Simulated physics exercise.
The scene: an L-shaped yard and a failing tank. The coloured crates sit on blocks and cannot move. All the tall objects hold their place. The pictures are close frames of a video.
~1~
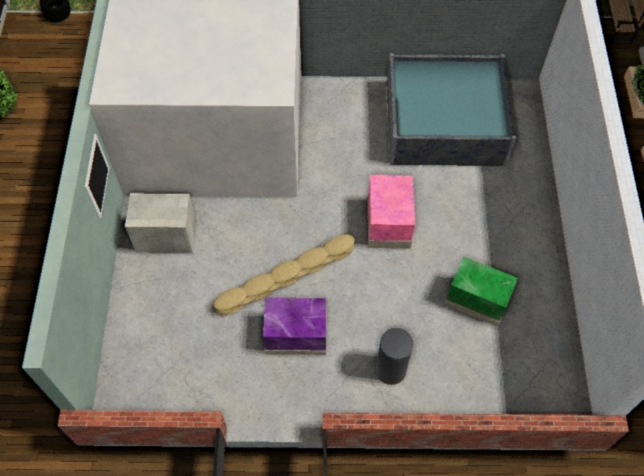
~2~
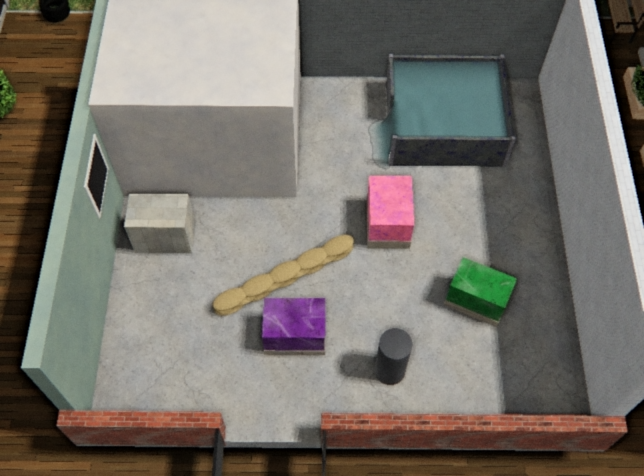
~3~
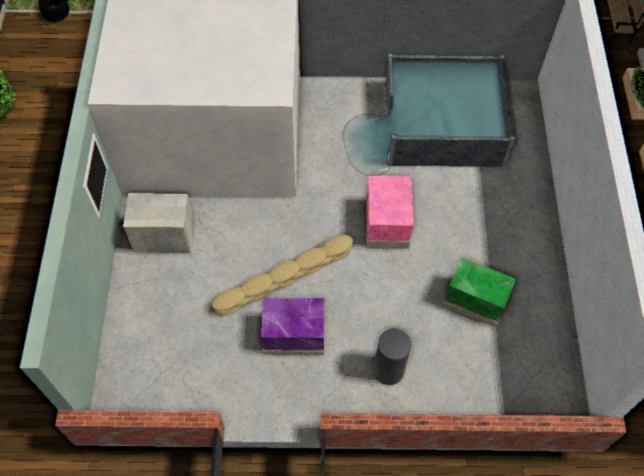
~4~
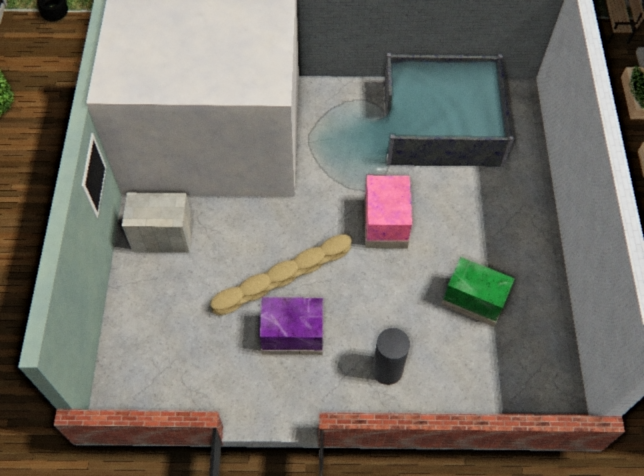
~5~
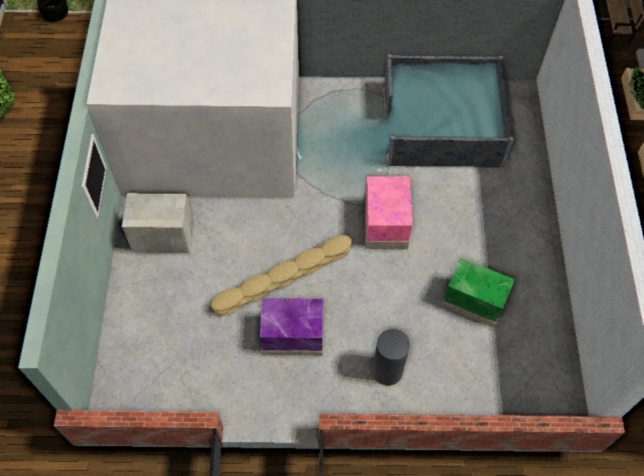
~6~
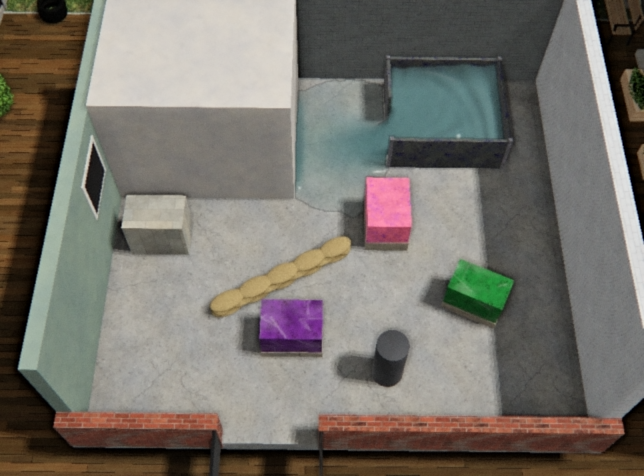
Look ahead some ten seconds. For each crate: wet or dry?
One by one: The green crate stays dry; the pink crate stays dry; the purple crate stays dry.
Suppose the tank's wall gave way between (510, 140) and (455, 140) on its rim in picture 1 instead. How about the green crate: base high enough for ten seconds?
One by one: Green ends up wet.
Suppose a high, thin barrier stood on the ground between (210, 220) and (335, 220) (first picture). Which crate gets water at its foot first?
That is the one in pink.
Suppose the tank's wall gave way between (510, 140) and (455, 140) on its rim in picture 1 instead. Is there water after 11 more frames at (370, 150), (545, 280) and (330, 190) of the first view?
In turn: Dry, flooded, free of water.
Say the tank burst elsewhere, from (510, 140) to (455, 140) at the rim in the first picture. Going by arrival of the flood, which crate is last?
I say the one in purple.
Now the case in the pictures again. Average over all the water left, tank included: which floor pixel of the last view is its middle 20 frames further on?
Roughly at (363, 161).
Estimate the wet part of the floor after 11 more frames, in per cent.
Some 20 per cent.
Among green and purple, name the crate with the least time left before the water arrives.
It is the purple one.
A moment on, water covers 15 % of the floor; the green crate not reached, the pink crate water round its plinth, the purple crate not reached.
Next, water covers 20 % of the floor; the green crate not reached, the pink crate water round its plinth, the purple crate not reached.
Then, water covers 35 % of the floor; the green crate not reached, the pink crate water round its plinth, the purple crate water round its plinth.
Later, water covers 65 % of the floor; the green crate water round its plinth, the pink crate water round its plinth, the purple crate water round its plinth.
In the end, water covers 95 % of the floor; the green crate stayed above the water, the pink crate stayed above the water, the purple crate stayed above the water.
